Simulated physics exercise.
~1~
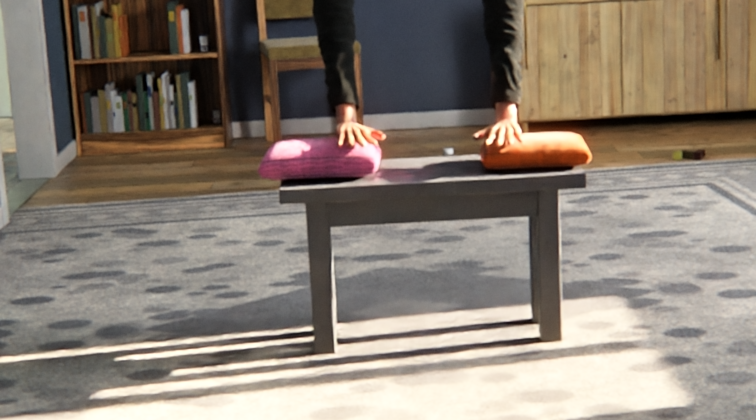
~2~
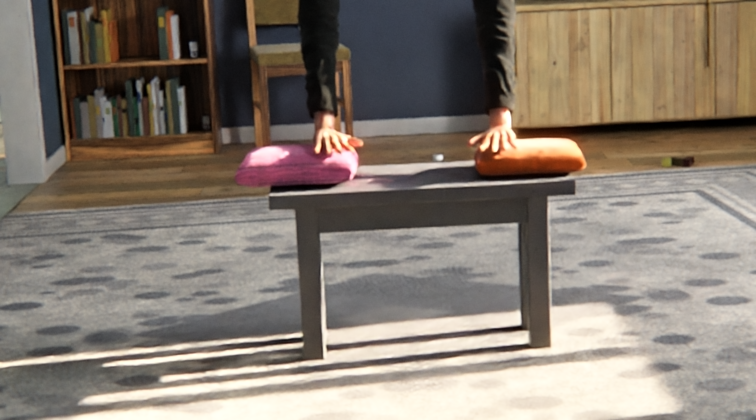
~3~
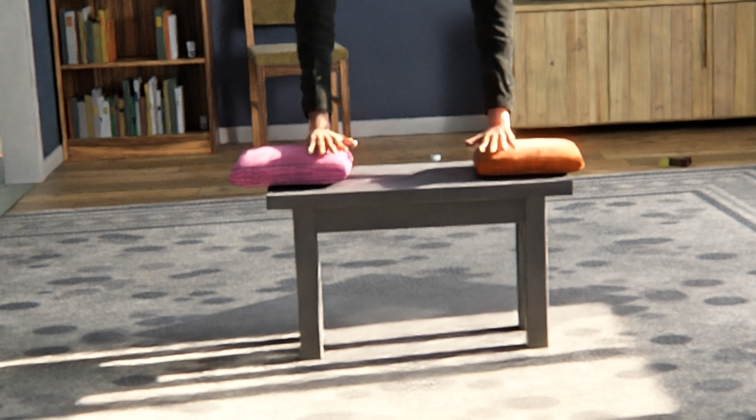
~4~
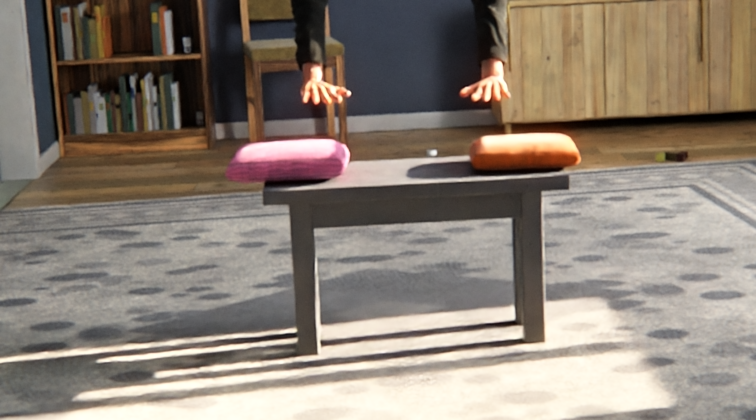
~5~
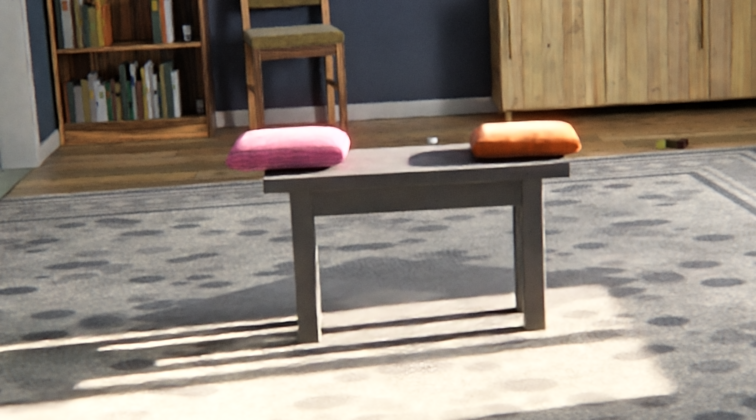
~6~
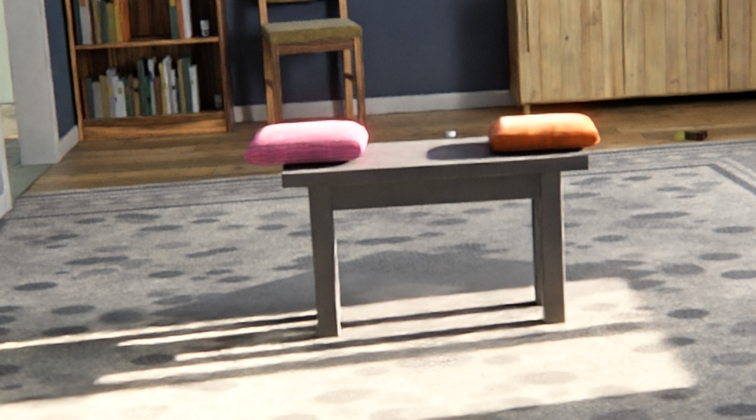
The footage shows two hands resting on a pink soft bag and an orange sack on a gray bench, nudging the pink one left and the orange one slightly right. The hands then lift away out of view, and both remain on the bench, slightly overhanging its opposite ends.
